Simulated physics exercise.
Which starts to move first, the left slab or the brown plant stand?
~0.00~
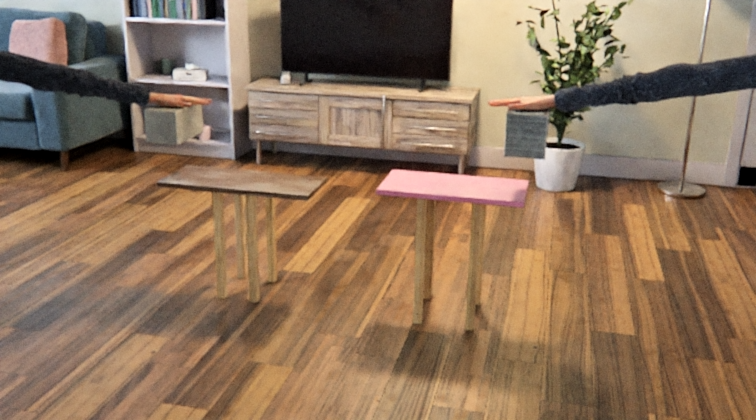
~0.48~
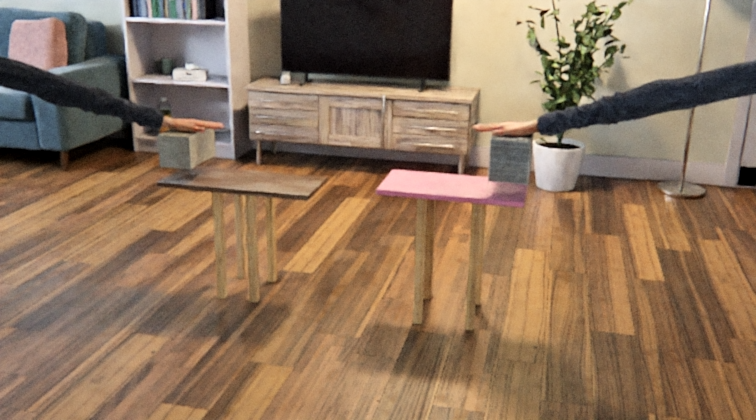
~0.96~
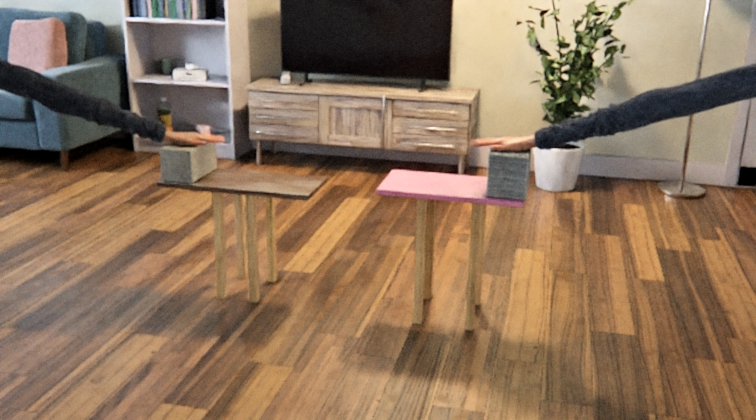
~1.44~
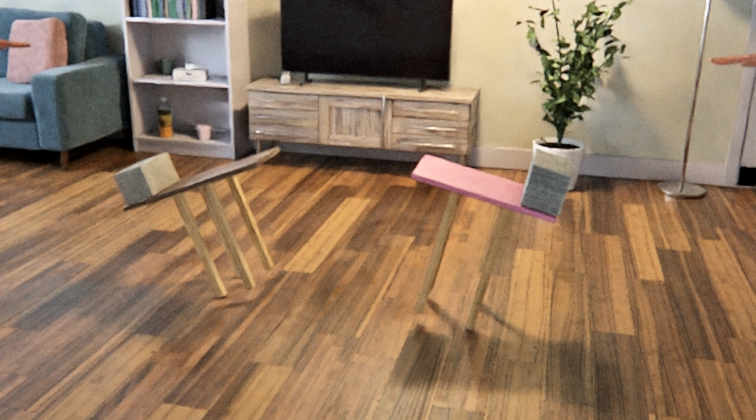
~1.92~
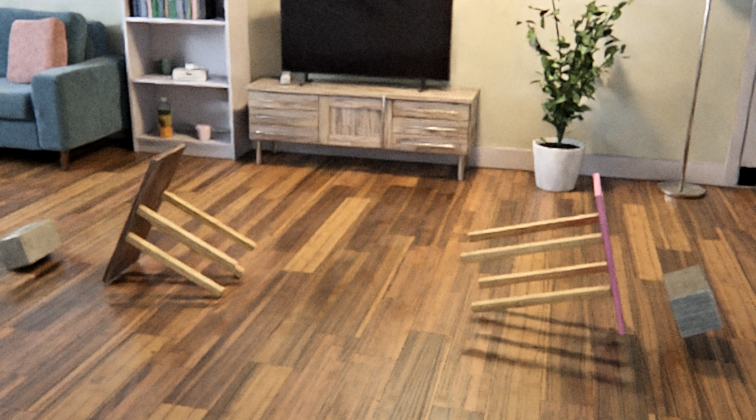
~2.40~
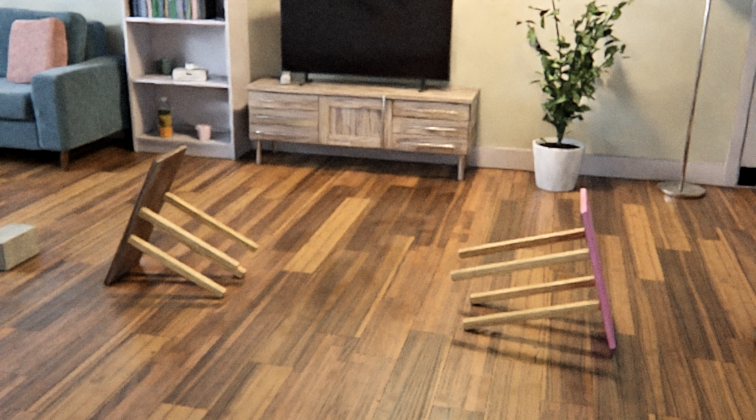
The left slab moves first, as the hand carries it in and down while the brown plant stand is still upright. The stand only starts to move later, when it tips to the left.
The clip opens on a wooden floor with a brown plant stand on the left and a pink small table on the right, while an arm on each side holds a gray slab near its outer edge. The hands move the slabs inward and lower them onto the outer ends of the two tops. Once the hands let go and draw back, both stands tip outward, the brown one to the left and the pink one to the right. The slabs tumble off to the floor. Both stands end up toppled, their tops steeply tilted and their legs pointing inward.
